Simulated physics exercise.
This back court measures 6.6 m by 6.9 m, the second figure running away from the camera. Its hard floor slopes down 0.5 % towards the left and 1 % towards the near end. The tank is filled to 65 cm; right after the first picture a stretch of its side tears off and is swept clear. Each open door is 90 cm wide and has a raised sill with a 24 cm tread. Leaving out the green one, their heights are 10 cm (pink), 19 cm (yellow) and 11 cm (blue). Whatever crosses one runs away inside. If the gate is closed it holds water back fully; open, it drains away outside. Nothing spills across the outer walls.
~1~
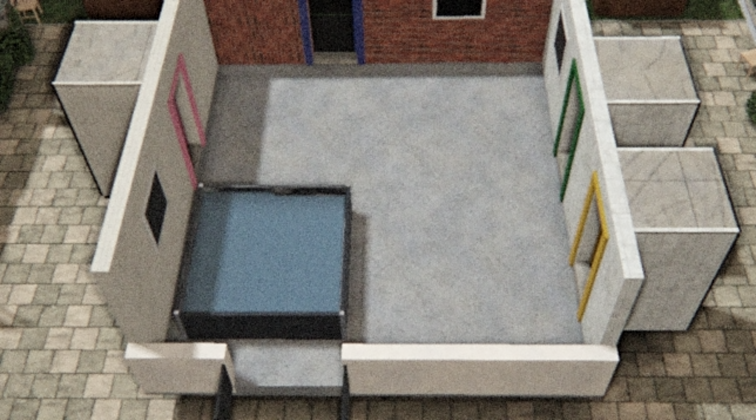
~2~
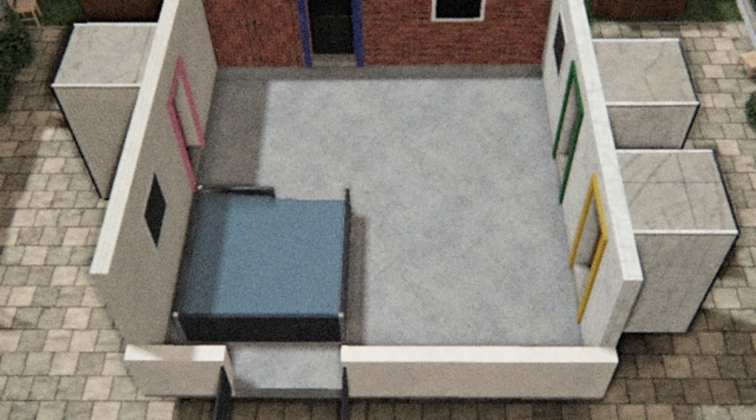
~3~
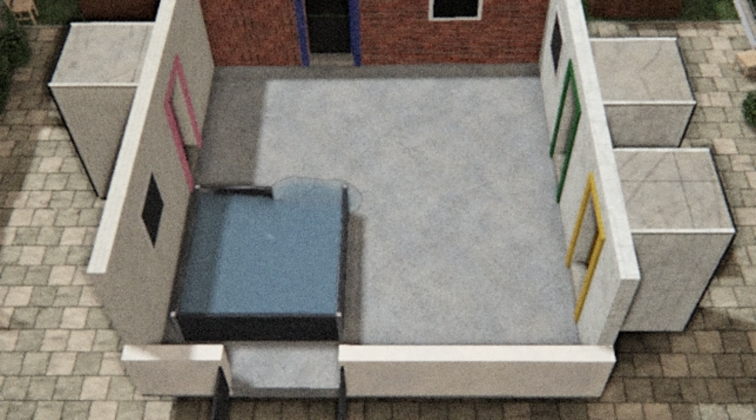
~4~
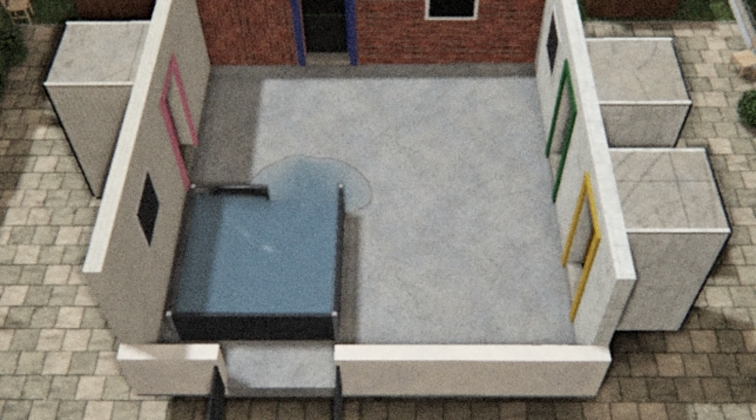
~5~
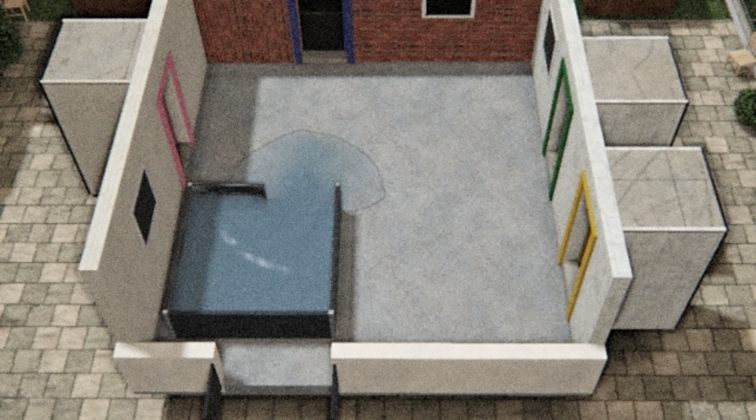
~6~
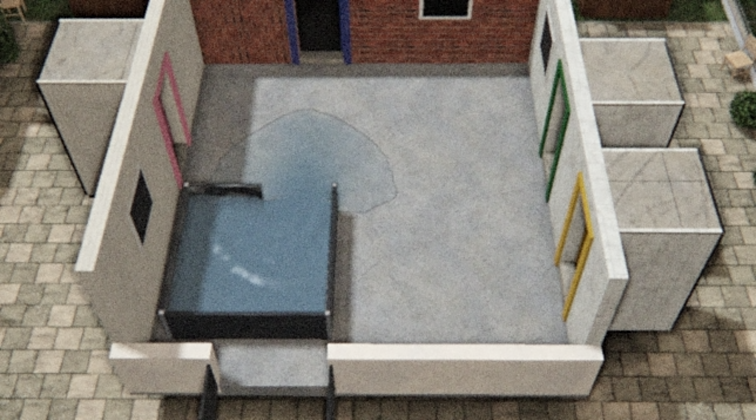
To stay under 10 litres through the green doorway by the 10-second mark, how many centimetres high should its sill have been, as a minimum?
At least 5.5 cm or so.
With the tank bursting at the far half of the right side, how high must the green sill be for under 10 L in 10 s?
About 20 cm.
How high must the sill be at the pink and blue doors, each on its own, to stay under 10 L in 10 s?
About 6.0 cm at pink and 22 cm at blue.
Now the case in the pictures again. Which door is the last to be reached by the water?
Last comes the yellow one.
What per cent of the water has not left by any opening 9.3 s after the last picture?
About 94 per cent.
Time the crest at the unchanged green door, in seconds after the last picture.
At about 7.0 s.
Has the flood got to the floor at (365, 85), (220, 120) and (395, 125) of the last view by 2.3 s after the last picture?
In turn: Wet, wet, under water.
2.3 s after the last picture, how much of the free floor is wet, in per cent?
About 50 per cent.
Then, 0.7 s after the last picture water covers 35 % of the floor, deepest (36 cm) near (319, 205); it has not reached the green door.
Then, 2.3 s after the last picture water covers 50 % of the floor, deepest (40 cm) near (523, 64); it has not reached the green door.
Then, 9.3 s after the last picture water covers 95 % of the floor, deepest (16 cm) near (144, 371); 8 cm at the green door, 0 litres in over its 19 cm sill.
At the green door as built, the water peaked near 8 cm, 7.1 s after the last picture.
With a sill of 4.5 cm, 18 litres would have come in within the 10 s; with 6.5 cm, 4 litres. So under 10 litres takes about 5.5 cm.
